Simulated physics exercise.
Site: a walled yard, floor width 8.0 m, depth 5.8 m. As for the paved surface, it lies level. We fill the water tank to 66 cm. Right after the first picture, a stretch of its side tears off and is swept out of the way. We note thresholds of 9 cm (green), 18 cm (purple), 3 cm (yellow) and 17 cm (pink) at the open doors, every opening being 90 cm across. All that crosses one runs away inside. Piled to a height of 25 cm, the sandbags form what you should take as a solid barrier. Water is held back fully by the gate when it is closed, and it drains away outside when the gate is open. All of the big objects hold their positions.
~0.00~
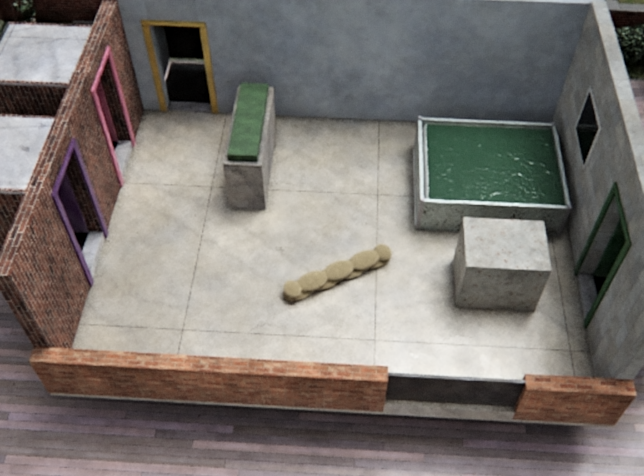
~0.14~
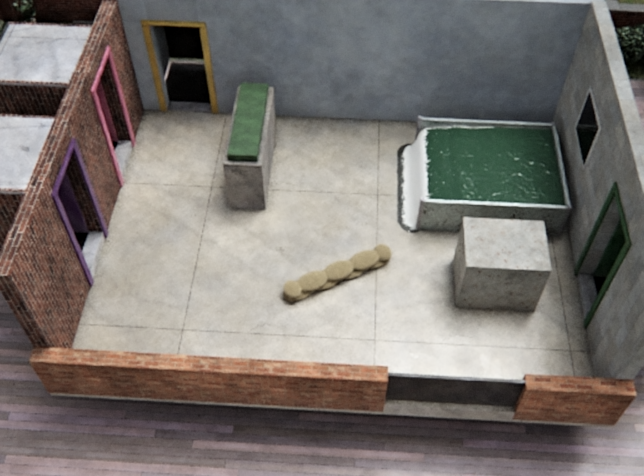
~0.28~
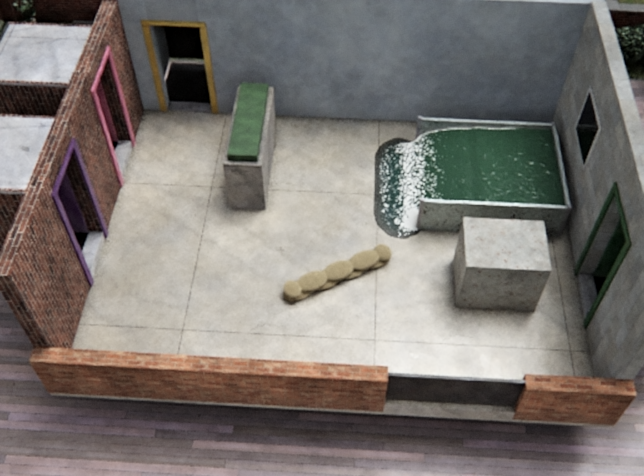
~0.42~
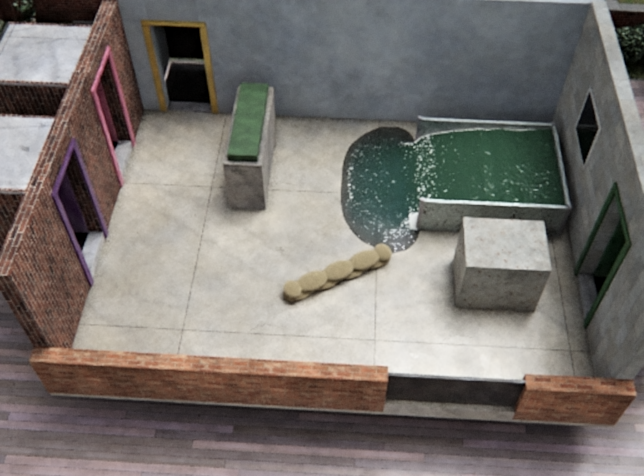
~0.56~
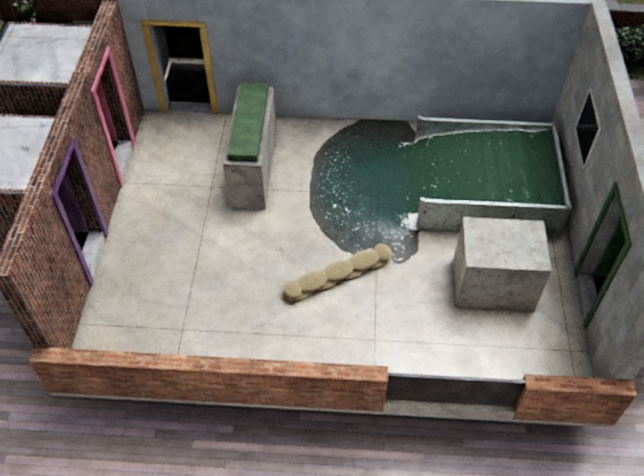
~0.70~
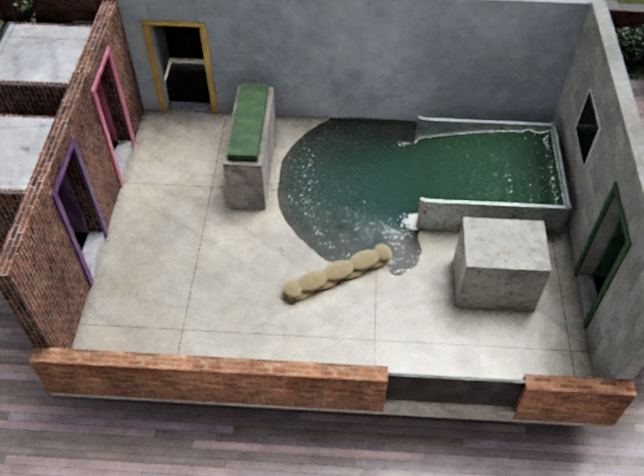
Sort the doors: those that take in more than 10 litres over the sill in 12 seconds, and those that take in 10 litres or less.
Sorted: The green door takes in 10 litres or less; the purple door takes in 10 litres or less; the yellow door takes in more; the pink door takes in 10 litres or less.
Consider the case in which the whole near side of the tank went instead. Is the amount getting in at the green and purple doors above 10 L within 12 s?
Lab note: Vs limit, green door limit exceeded; purple door inside limit.
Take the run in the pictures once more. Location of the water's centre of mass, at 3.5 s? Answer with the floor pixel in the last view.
It lies at roughly (305, 202) in pixels.
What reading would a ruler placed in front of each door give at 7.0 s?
Door by door in cm, green shows 1, purple shows 11, yellow shows 4, pink shows 5.
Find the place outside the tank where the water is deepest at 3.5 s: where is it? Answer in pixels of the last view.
The spot is near (66, 372) in the last view.
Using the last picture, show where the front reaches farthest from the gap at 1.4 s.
That's around (181, 235) in the last picture.
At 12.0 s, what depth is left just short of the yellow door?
Some 8.5 cm.
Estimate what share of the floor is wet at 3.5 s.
Wet share: Near 55 percent.
After 1.4 s water covers 30 % of the floor and is deepest (39 cm) near (282, 177); green door not reached, purple door not reached, yellow door not reached, pink door not reached.
After 2.2 s water covers 40 % of the floor and is deepest (39 cm) near (298, 123); green door not reached, purple door 6 cm at the sill, 0 L in, yellow door 4 cm at the sill, 0 L in, pink door not reached.
After 3.5 s water covers 55 % of the floor and is deepest (33 cm) near (66, 372); green door not reached, purple door 11 cm at the sill, 0 L in, yellow door 6 cm at the sill, 6 L in, pink door 12 cm at the sill, 0 L in.
After 7.0 s water covers 85 % of the floor and is deepest (16 cm) near (237, 213); green door not reached, purple door 11 cm at the sill, 0 L in, yellow door 4 cm at the sill, 21 L in, pink door 5 cm at the sill, 0 L in.
After 12.0 s water covers 95 % of the floor and is deepest (12 cm) near (574, 263); green door 10 cm at the sill, 1 L in, purple door 6 cm at the sill, 0 L in, yellow door 9 cm at the sill, 77 L in, pink door 9 cm at the sill, 0 L in.
